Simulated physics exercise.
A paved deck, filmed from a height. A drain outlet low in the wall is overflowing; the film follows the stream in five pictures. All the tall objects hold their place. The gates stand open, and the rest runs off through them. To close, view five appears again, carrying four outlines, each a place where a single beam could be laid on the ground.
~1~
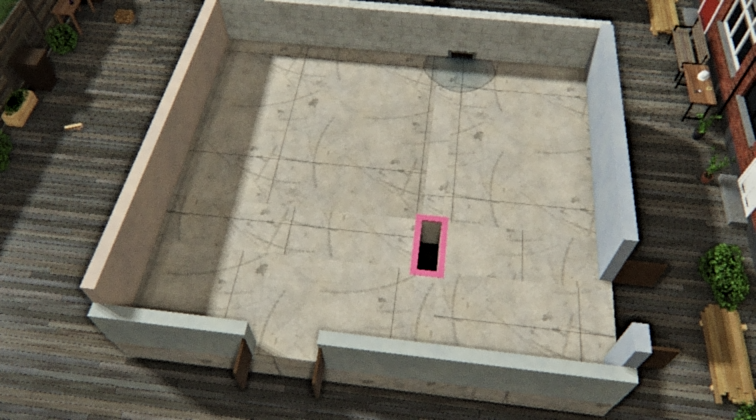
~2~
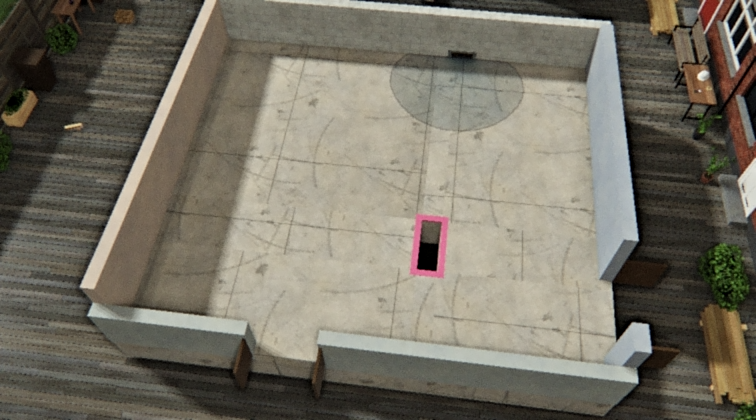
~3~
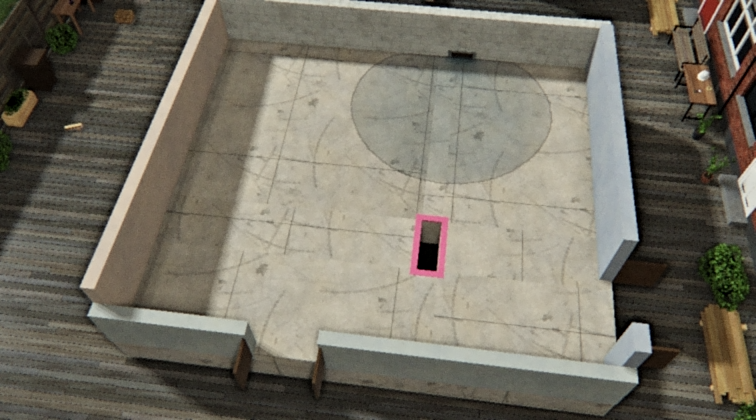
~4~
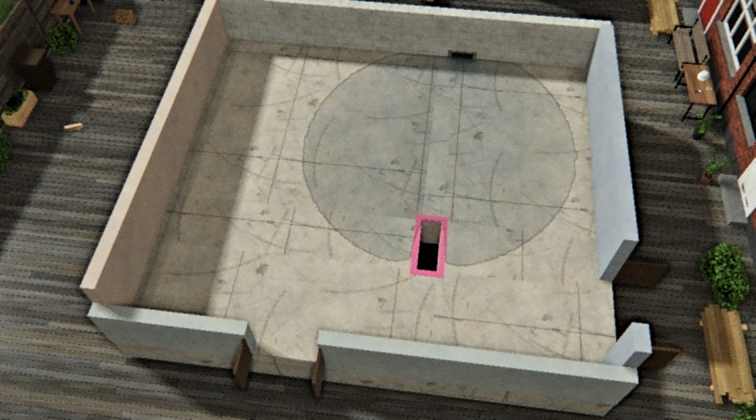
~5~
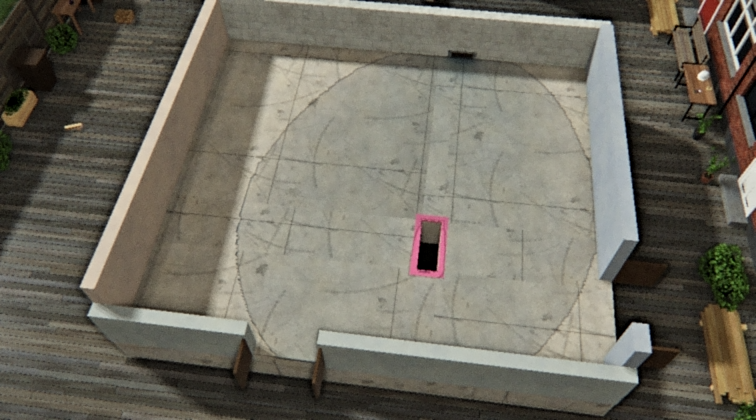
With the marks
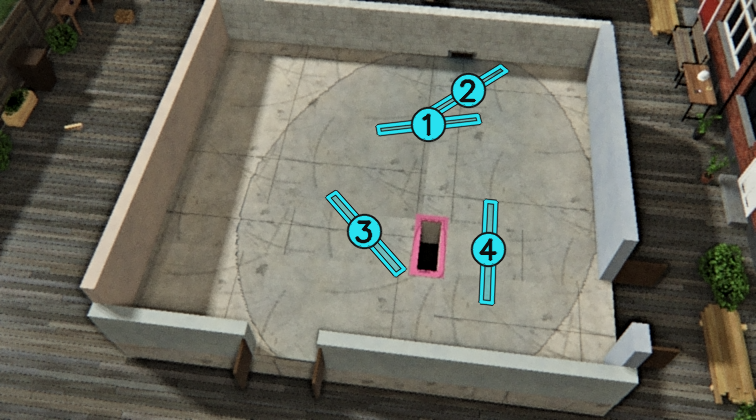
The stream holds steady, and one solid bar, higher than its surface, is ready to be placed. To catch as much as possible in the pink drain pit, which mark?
Choose 3.
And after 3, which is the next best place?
That is place 4.
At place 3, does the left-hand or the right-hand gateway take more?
More leaves on the left.
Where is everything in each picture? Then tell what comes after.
Outfall at (462, 55); pink drain pit at (430, 245); open gate at (290, 346); open gate at (601, 318); 2 % of the ground under water, visible out to (456, 87); pink drain pit still dry, in the first frame.
In the second frame, 8 % of the ground under water, visible out to (415, 117); pink drain pit still dry.
In the third frame, 20 % of the ground under water, visible out to (449, 181); pink drain pit still dry.
In the fourth frame, 37 % of the ground under water, visible out to (358, 244); pink drain pit taking water.
In the fifth frame, 62 % of the ground under water, visible out to (265, 306); pink drain pit taking water.
In cyan, 1 from (378, 130) to (478, 118); 2 from (430, 113) to (503, 68); 3 from (331, 194) to (399, 271); 4 from (486, 302) to (490, 201).
Choosing 1, about 7 % of the stream goes into the pink drain pit, about 88 % out by the gates.
Choosing 2, about 4 % of the stream goes into the pink drain pit, about 88 % out by the gates.
Choosing 3, about 39 % of the stream goes into the pink drain pit, about 58 % out by the gates.
Choosing 4, about 19 % of the stream goes into the pink drain pit, about 76 % out by the gates.
